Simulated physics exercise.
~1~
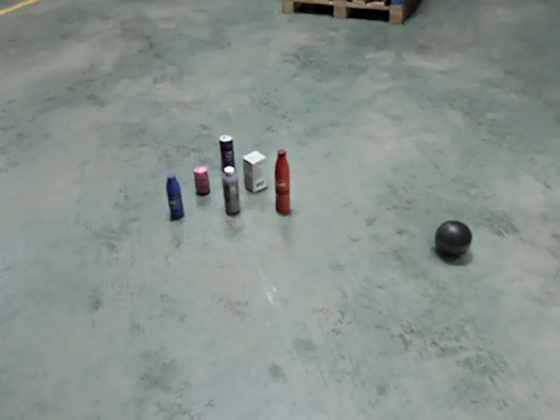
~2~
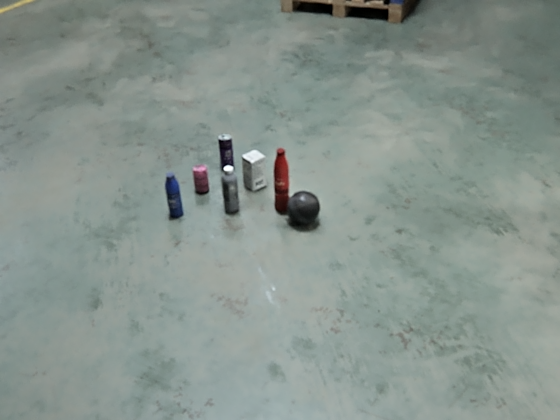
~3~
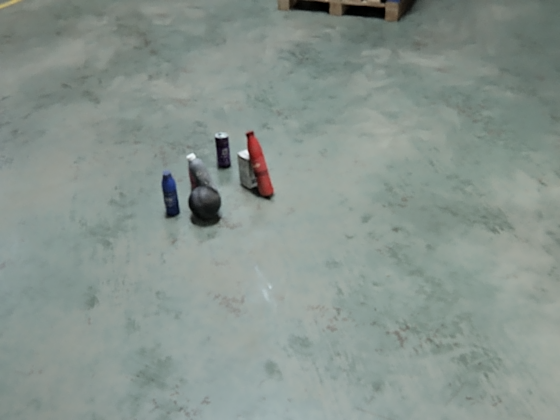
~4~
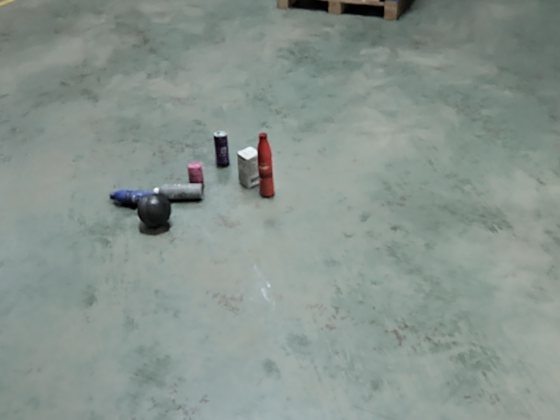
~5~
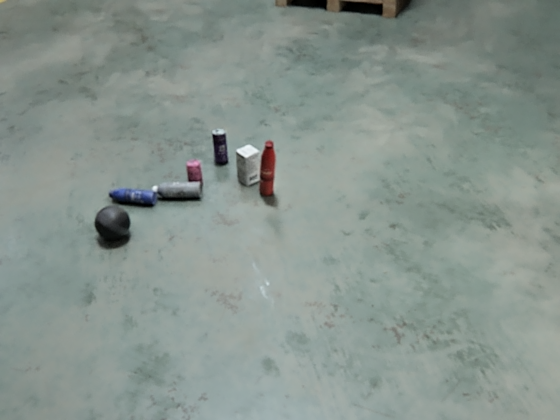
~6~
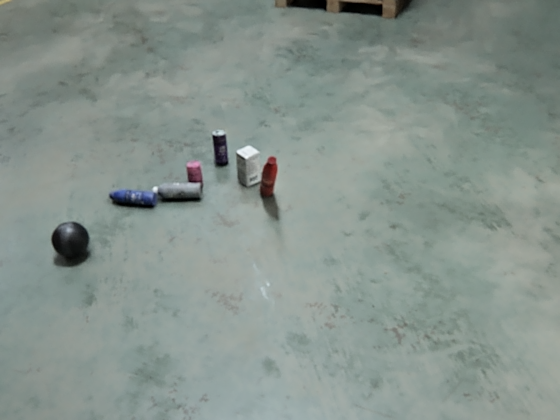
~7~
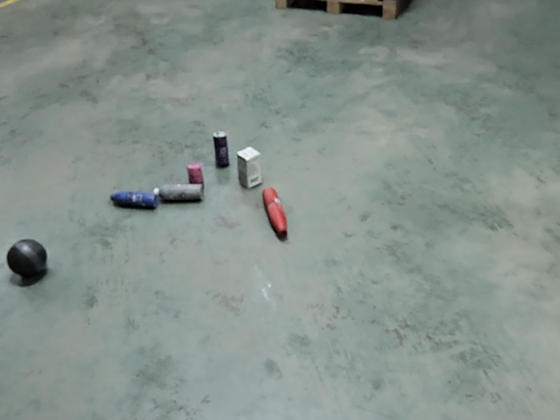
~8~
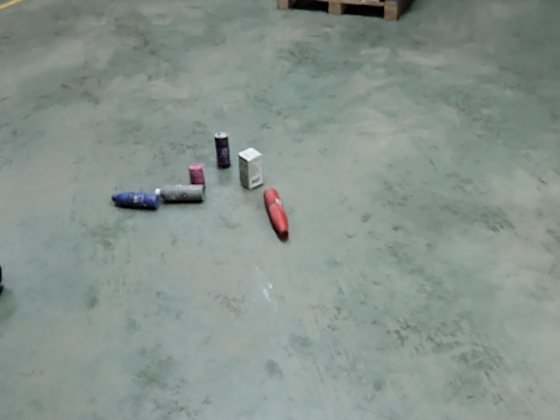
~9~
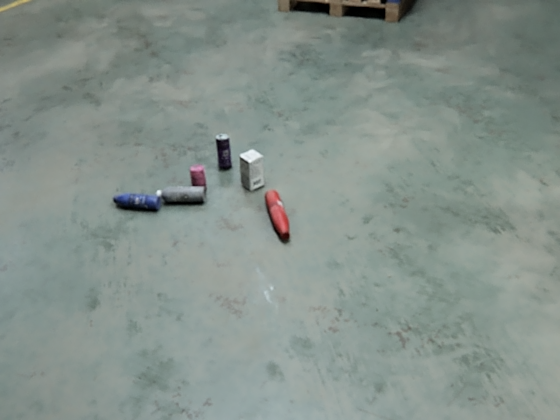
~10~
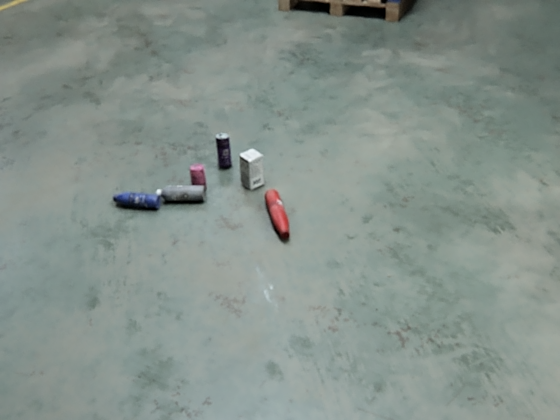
A black ball rolls left into standing bottles and exits, leaving three bottles lying down.
